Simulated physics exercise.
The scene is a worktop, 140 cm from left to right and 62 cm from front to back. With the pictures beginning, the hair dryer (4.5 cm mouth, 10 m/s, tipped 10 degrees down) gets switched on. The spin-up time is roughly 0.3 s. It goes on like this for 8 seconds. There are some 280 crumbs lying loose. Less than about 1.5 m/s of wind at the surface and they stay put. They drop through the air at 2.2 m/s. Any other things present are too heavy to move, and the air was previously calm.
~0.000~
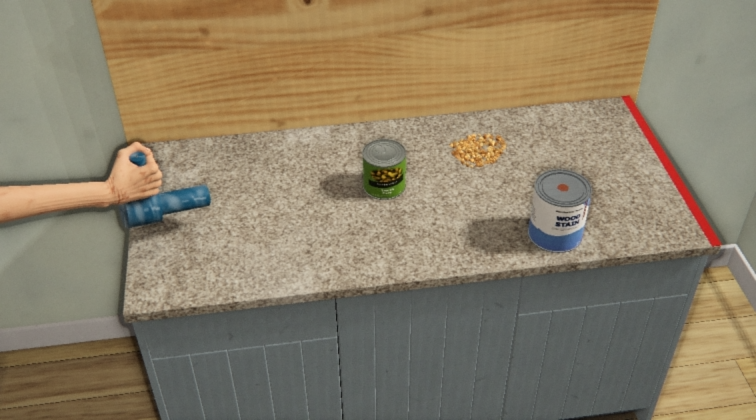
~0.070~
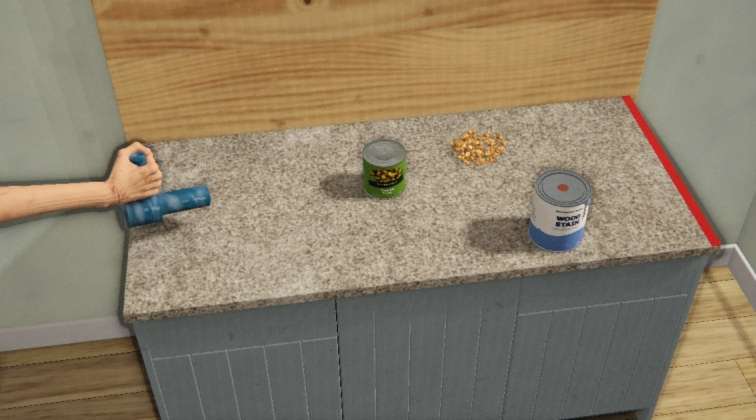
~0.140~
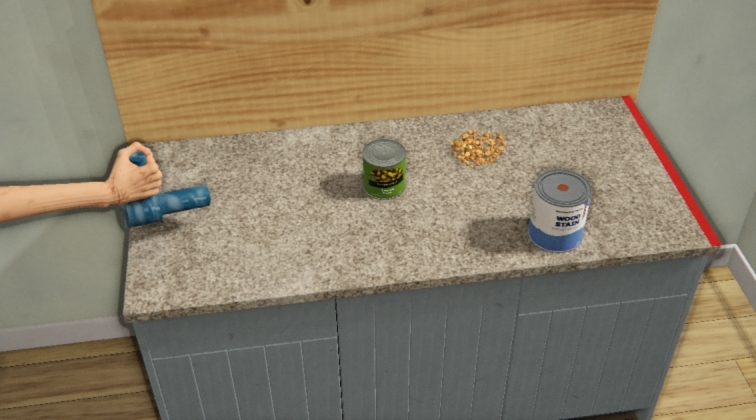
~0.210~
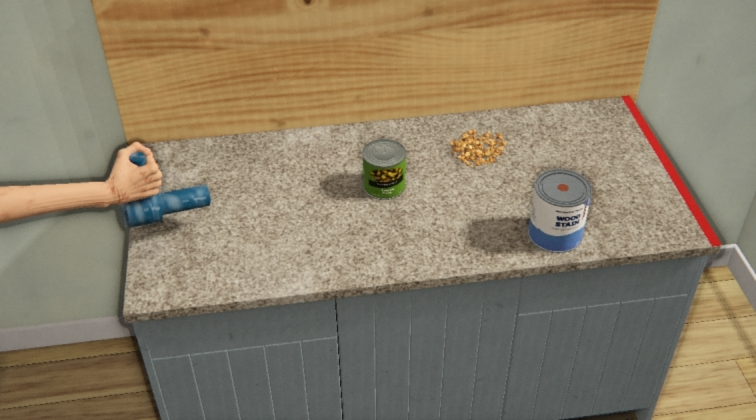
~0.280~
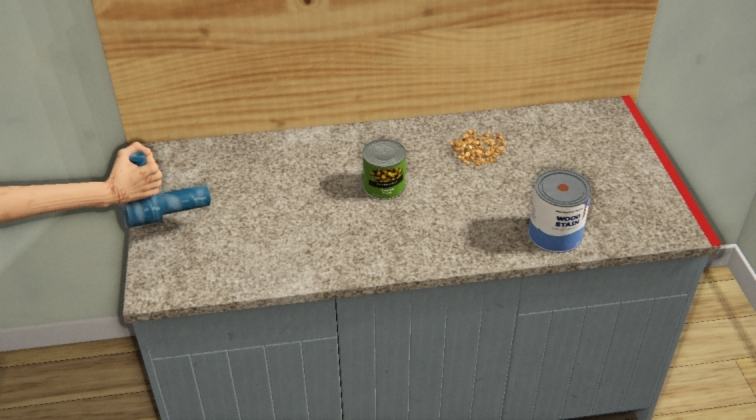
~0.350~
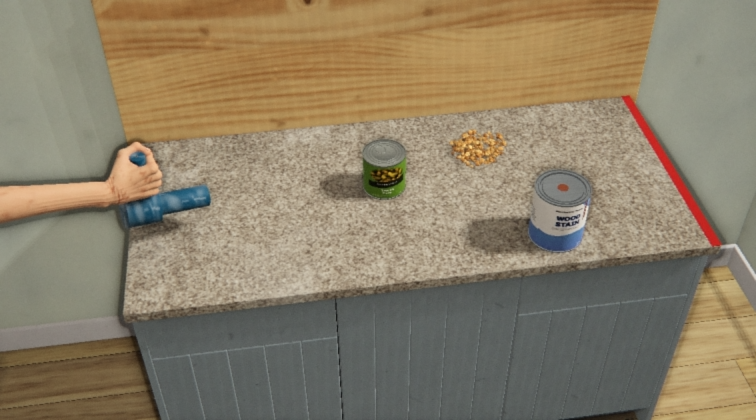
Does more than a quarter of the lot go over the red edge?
Chances are the quarter threshold gets crossed at that edge.
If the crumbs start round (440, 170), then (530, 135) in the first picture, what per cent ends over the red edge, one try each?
First try 4 %, second try 60 %.
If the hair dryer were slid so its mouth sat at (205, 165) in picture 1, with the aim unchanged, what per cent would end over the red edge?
My estimate is close to 80 percent.
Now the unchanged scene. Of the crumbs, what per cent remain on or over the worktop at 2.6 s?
Some 60 per cent at that time.
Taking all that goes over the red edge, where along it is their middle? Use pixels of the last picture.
Median crossing point, approx. (637, 109).
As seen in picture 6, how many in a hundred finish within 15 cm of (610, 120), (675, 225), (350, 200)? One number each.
In order: About 10 %, then 0 %, then 0 %.
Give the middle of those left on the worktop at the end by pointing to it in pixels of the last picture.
Around (529, 149).
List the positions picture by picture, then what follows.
In the first frame, the middle of the crumbs is near (475, 151), none has stirred yet and the mouth of the hair dryer is at (207, 195).
In the second frame, the middle of the crumbs is near (476, 147), none has stirred yet and the red edge is centred on (671, 163).
In the third frame, the middle of the crumbs is near (476, 147), none has stirred yet, the top of a tin is at (384, 152) and the top of a tin is at (563, 187).
In the fourth frame, the middle of the crumbs is near (476, 147) and none has stirred yet.
In the fifth frame, the middle of the crumbs is near (476, 147) and none has stirred yet.
In the sixth frame, the middle of the crumbs is near (476, 147) and none has stirred yet.
After 1.6 s, 69 % are on the move or not yet settled, 33 % are over the red edge; the middle of those still in play is near (526, 148).
After 2.6 s, 62 % are on the move or not yet settled, 36 % are over the red edge; the middle of those still in play is near (526, 148).
After 4.4 s, 54 % are on the move or not yet settled, 41 % are over the red edge; the middle of those still in play is near (524, 148).
After 8.0 s, at the end, 44 % are over the red edge; the middle of those still in play is near (529, 149).
